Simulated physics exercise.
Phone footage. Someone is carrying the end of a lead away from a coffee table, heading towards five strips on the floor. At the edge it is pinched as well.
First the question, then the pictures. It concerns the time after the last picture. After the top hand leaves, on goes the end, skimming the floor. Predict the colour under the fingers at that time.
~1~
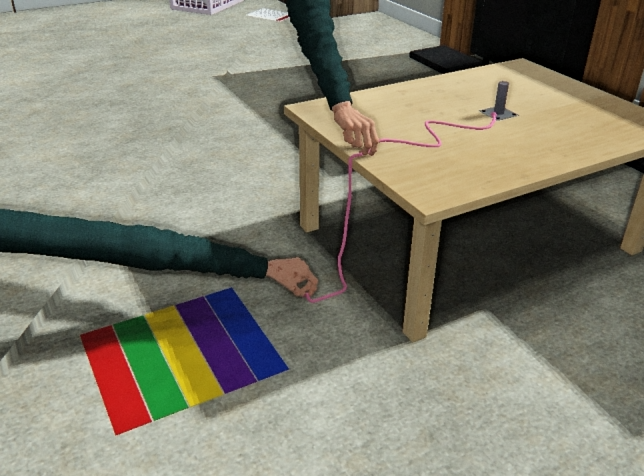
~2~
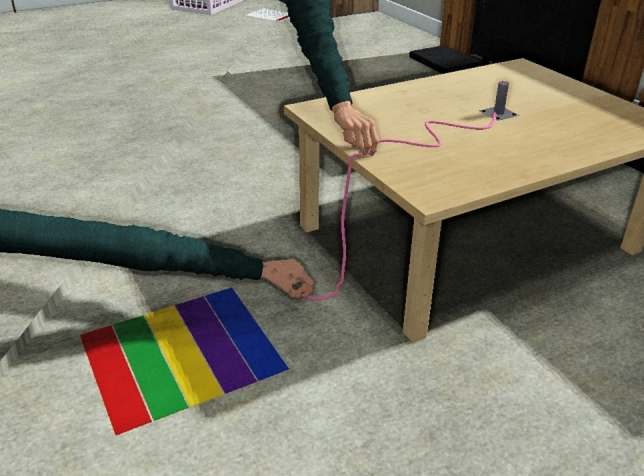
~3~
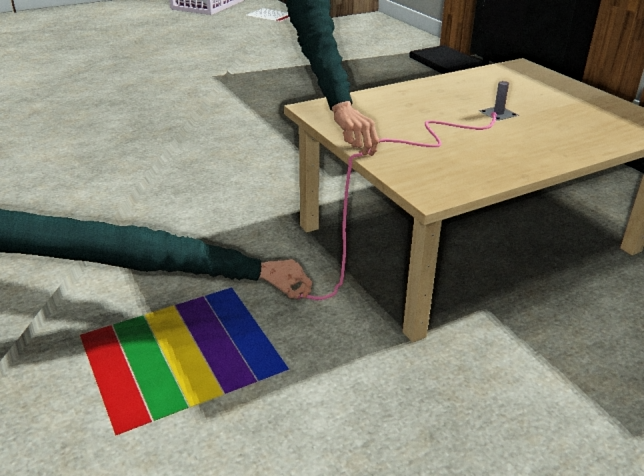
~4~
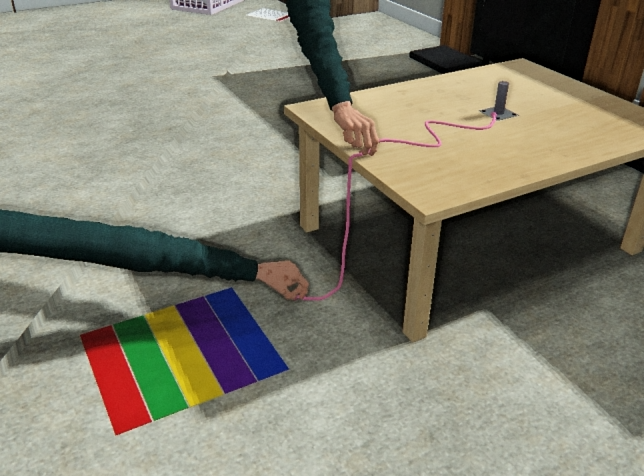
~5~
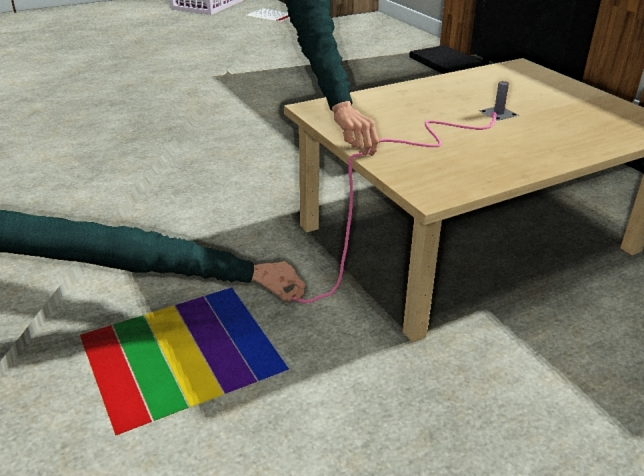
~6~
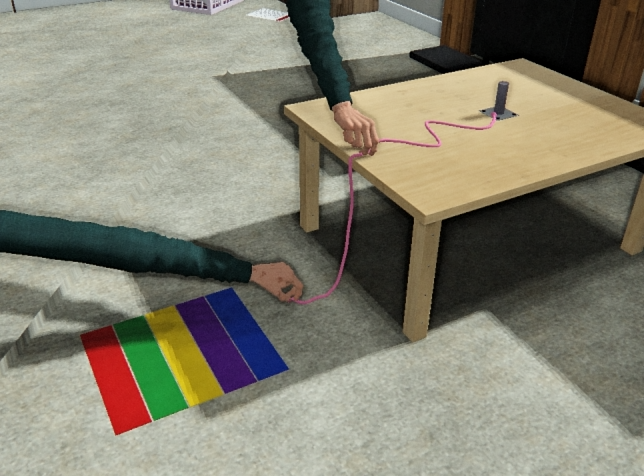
The red one.
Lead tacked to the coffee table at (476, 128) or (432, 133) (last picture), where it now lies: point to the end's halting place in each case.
About (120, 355) and (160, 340).
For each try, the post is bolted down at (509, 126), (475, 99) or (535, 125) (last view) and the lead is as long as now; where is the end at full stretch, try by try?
It works out at around (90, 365), (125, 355) and (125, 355) for the three tries.
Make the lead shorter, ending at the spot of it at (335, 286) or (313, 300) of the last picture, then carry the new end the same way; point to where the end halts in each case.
Respectively (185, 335) and (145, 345).
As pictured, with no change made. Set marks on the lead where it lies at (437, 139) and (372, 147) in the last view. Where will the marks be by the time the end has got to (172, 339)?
Roughly (386, 145) for one and roughly (338, 202) for the other.
A little later, end near (172, 339); over yellow.
Next, end near (131, 352); over green.
When it is tight, end near (108, 360); over red. It gets as far as the red strip.
